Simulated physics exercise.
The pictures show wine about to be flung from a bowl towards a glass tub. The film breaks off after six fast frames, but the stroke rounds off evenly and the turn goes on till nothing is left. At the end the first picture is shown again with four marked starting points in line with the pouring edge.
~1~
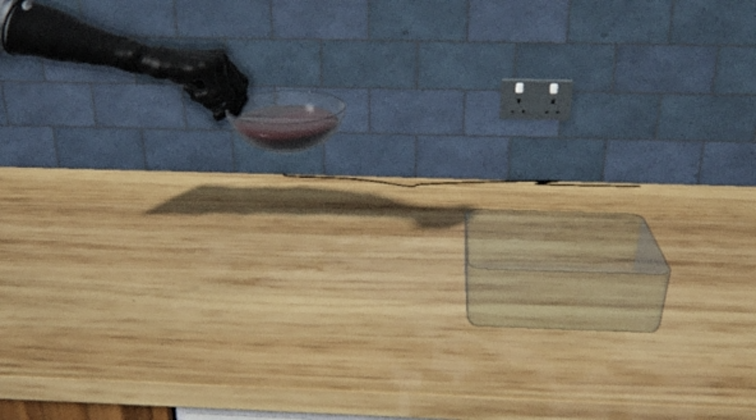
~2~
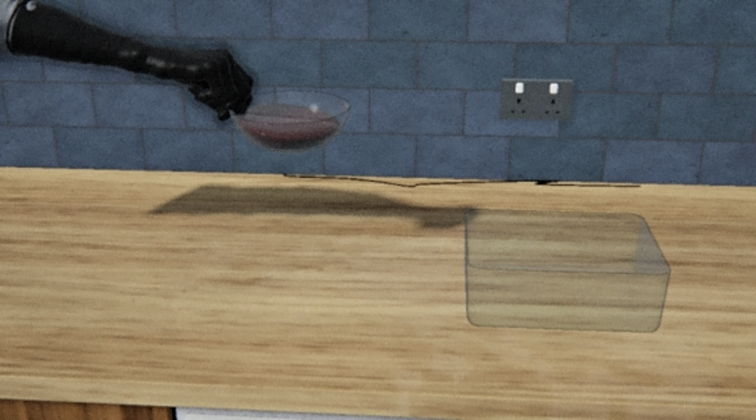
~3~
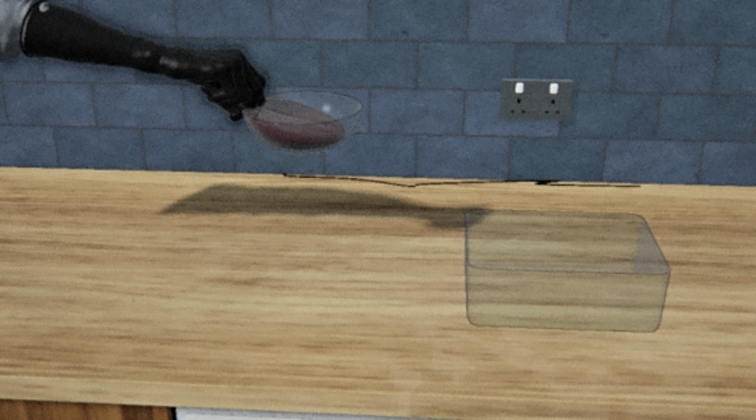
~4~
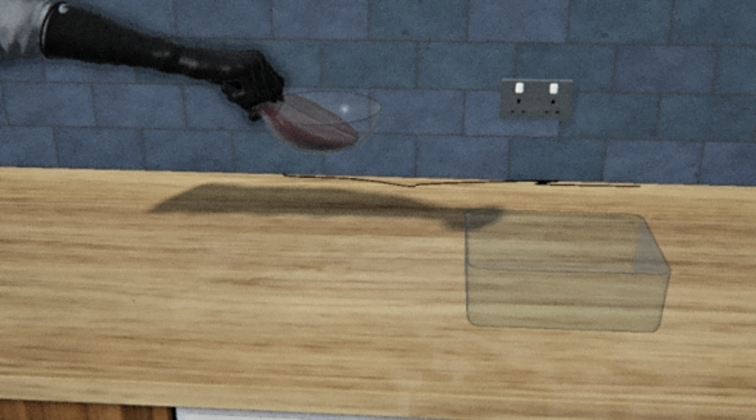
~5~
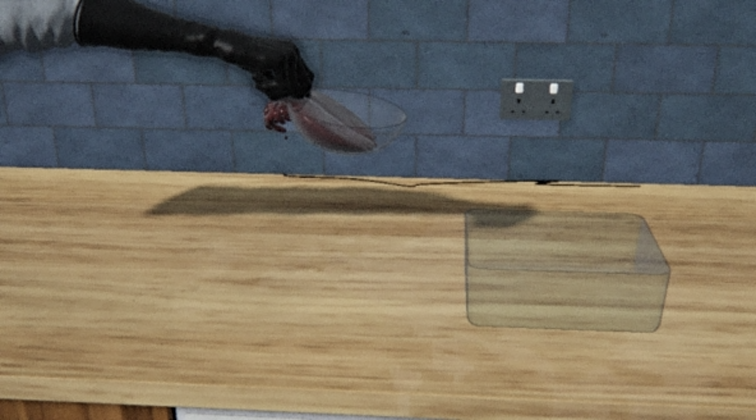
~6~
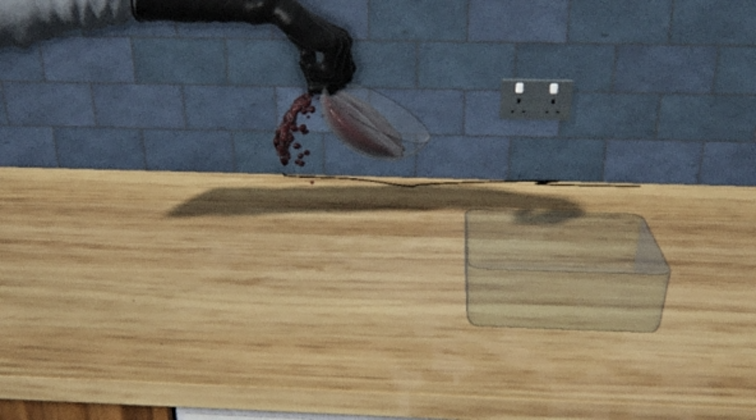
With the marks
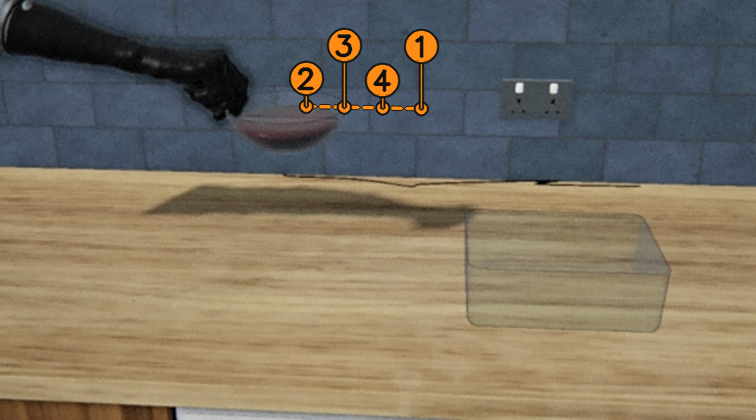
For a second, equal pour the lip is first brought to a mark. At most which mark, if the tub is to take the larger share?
Place 2.
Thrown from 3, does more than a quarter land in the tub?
Yes, clearly.
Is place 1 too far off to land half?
No, not at all.
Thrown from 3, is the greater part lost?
No, not at all.
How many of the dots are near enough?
All of them.
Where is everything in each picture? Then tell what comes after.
Upright, lip at (344, 107); tub from (466, 322) to (659, 329); nothing has left yet.
Upright, lip at (348, 107); nothing has left yet.
Upright, lip at (361, 107); wine is over the rim, down to (253, 105).
Upright, lip at (380, 108); wine is over the rim, down to (260, 112).
Tipped about 9°, lip at (405, 117); wine is over the rim, down to (286, 138).
Tipped about 27°, lip at (430, 136); wine is over the rim, down to (312, 182).
On the marked copy, 1 at (421, 108); 2 at (306, 106); 3 at (344, 107); 4 at (382, 108).
Choosing 1, about 79 % lands in the tub, 16 % falls short and 5 % goes beside or beyond.
Choosing 2, about 65 % lands in the tub, 23 % falls short and 12 % goes beside or beyond.
Choosing 3, about 66 % lands in the tub, 15 % falls short and 20 % goes beside or beyond.
Choosing 4, about 71 % lands in the tub, 17 % falls short and 12 % goes beside or beyond.
